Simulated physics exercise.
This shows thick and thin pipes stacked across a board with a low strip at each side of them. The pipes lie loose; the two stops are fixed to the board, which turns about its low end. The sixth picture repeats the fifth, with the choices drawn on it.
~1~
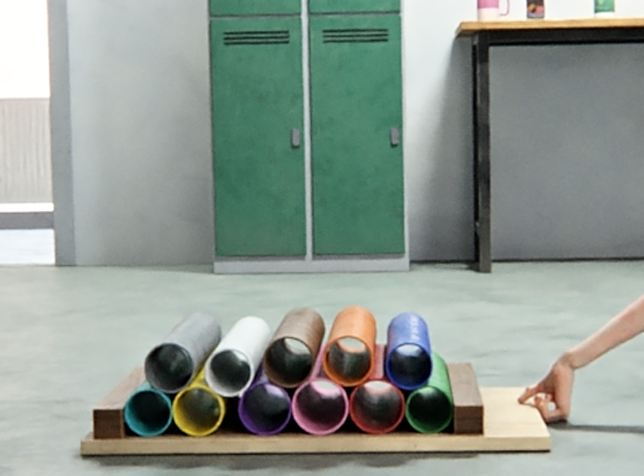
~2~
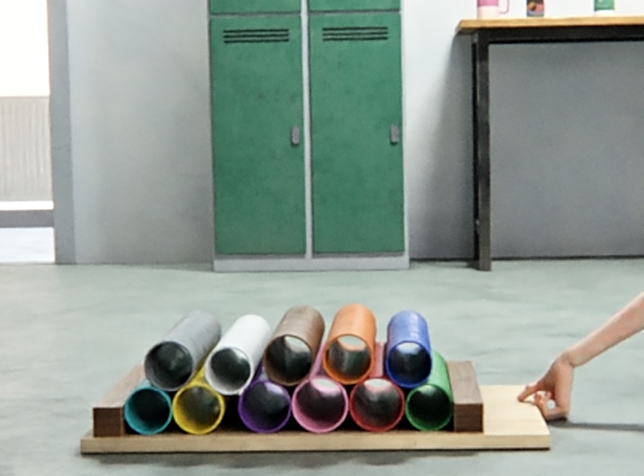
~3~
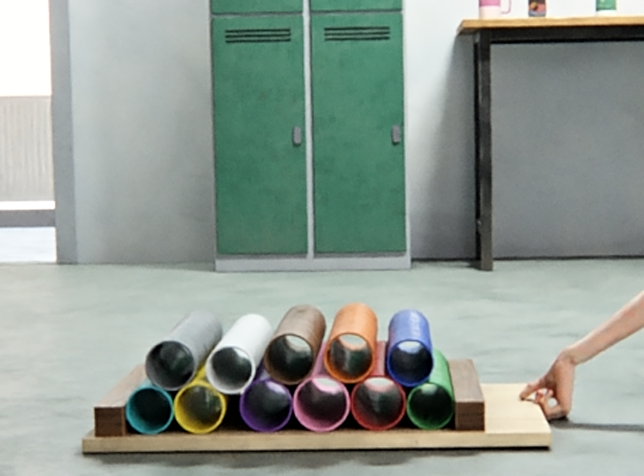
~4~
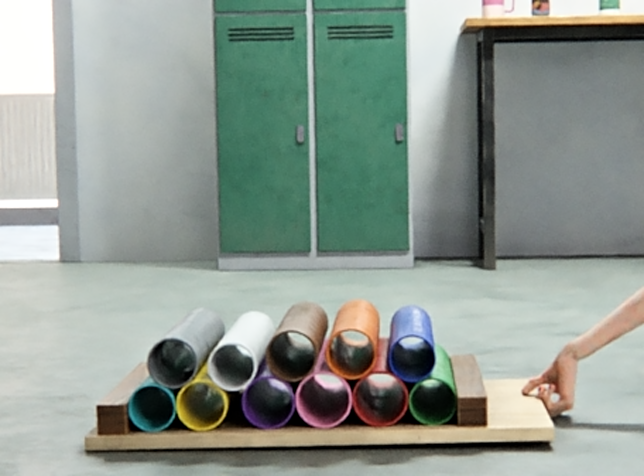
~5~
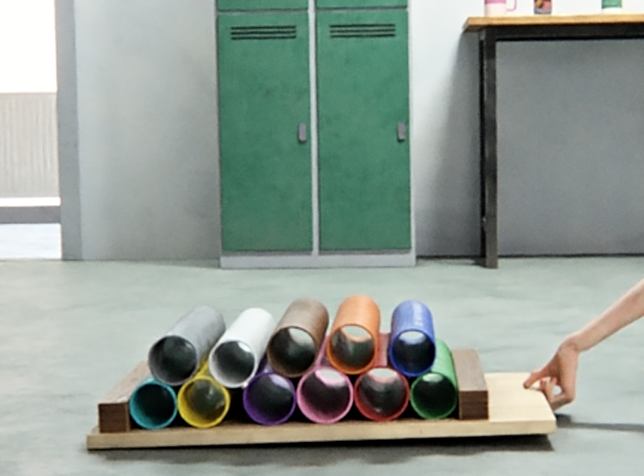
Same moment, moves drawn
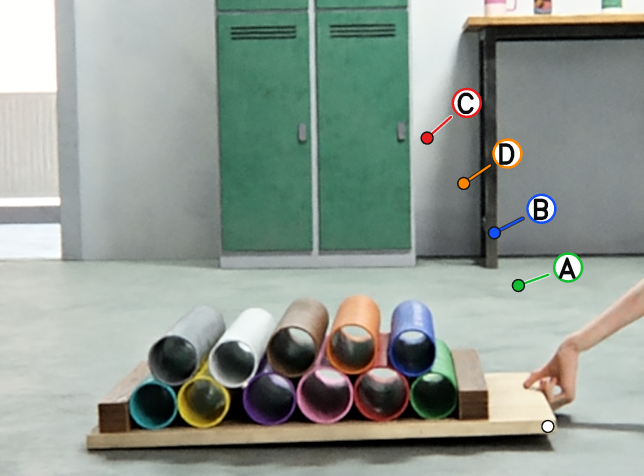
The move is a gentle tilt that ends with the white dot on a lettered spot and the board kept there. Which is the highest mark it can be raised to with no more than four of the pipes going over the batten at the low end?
Raise it to D.
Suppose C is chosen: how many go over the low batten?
It comes to five.
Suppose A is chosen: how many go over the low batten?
It comes to none.
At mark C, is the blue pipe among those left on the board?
The blue pipe: No.
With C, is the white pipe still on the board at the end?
No, with C.
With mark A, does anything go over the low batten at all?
At A: No.
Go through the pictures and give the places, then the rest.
In the first frame, green pipe (429, 409); blue pipe (409, 366); orange pipe (348, 360).
In the second frame, orange pipe (348, 359); brown pipe (288, 360).
In the third frame, board (322, 401); red pipe (378, 402); green pipe (431, 406); purple pipe (266, 405).
In the fourth frame, board (324, 398); turquoise pipe (152, 407); yellow pipe (201, 405).
In the fifth frame, board (326, 394); turquoise pipe (153, 405); yellow pipe (203, 402).
On the copy, A at (518, 285); B at (495, 233); C at (427, 138); D at (463, 183); the white dot at (548, 426).
On D. First, board at 19°.
Then, board at 34°.
Finally, board at 34°, four over the low batten (orange, brown, white, grey).
By contrast, A none over the low batten; B one over the low batten (grey); C five over the low batten.
